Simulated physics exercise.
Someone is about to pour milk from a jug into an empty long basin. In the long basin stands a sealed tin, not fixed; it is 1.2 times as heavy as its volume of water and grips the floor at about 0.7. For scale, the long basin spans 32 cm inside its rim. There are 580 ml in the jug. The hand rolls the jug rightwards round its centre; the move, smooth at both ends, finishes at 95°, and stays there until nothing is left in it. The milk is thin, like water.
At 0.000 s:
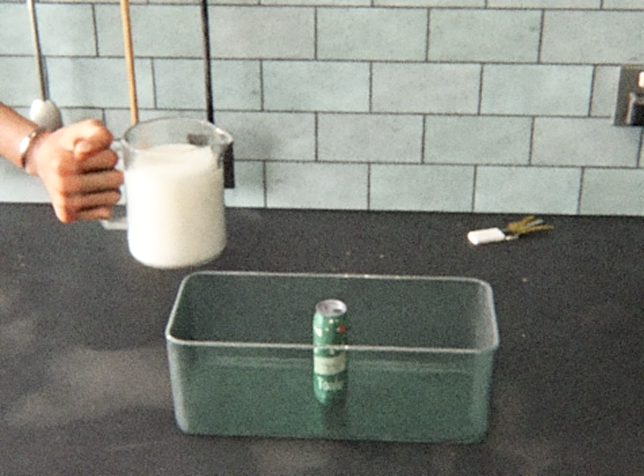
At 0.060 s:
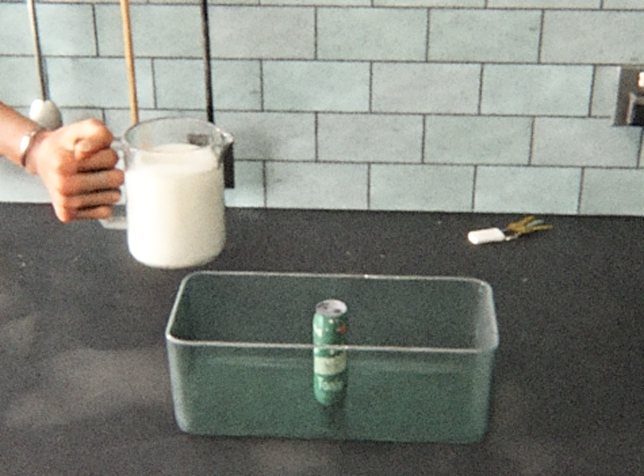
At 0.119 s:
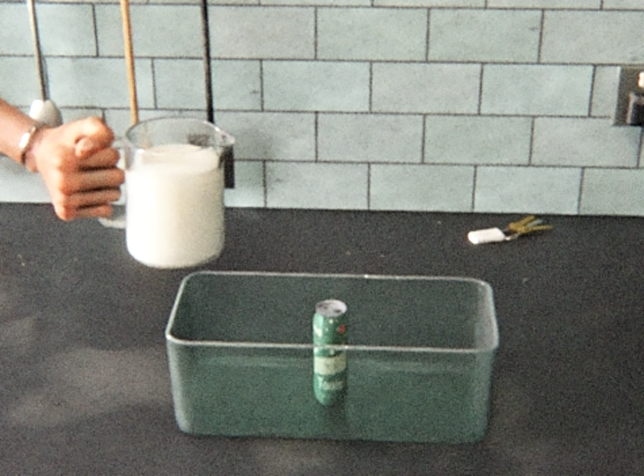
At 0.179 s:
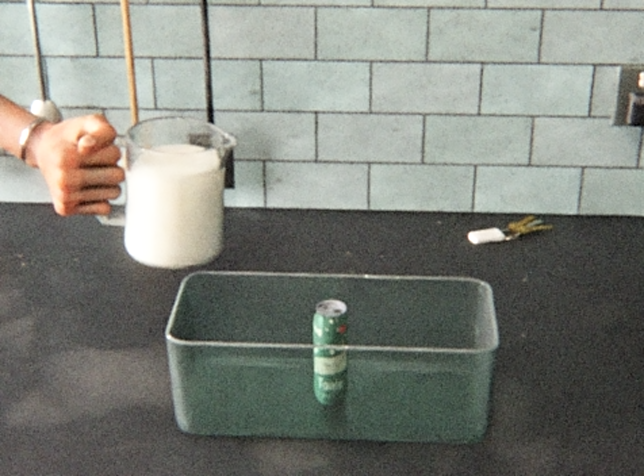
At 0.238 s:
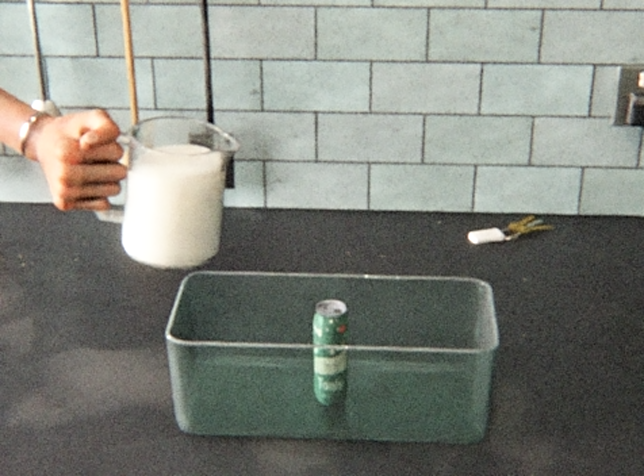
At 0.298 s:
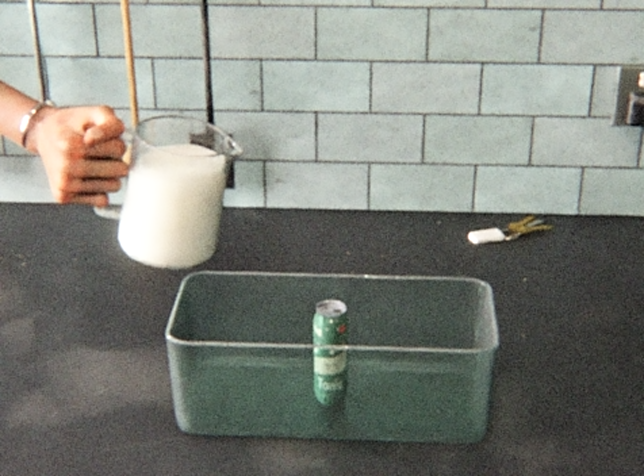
On a dark countertop before a pale tiled wall, a hand holds a glass jug of milk above and to the left of a clear, long basin with a green can standing inside. The jug stays upright at first, then the hand slowly tilts it slightly to the right, while the basin and can remain still.
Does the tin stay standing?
The tin goes over.
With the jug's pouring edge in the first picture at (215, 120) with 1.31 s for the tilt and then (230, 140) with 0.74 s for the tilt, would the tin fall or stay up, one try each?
First it goes over; then it falls.
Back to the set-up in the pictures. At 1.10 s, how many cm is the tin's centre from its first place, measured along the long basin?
Some 0 cm.
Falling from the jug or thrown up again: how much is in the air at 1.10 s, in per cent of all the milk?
Some 18 per cent.
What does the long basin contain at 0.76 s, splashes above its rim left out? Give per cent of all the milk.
Near 1 in a hundred.
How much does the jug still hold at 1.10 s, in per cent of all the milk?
Some 52 per cent.
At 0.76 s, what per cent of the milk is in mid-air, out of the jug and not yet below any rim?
About 7 per cent.
By 0.76 s the tilt is 58° and 93 per cent is still to pour; the tin stands where it began.
By 1.10 s the tilt is 88° and 51 per cent is still to pour; the tin stands where it began.
By 1.46 s the tilt is 95° and 14 per cent is still to pour; the tin leans 28°.
By 1.84 s the tilt is 95° and 4 per cent is still to pour; the tin lies on its side.
At rest the tin lies on its side.
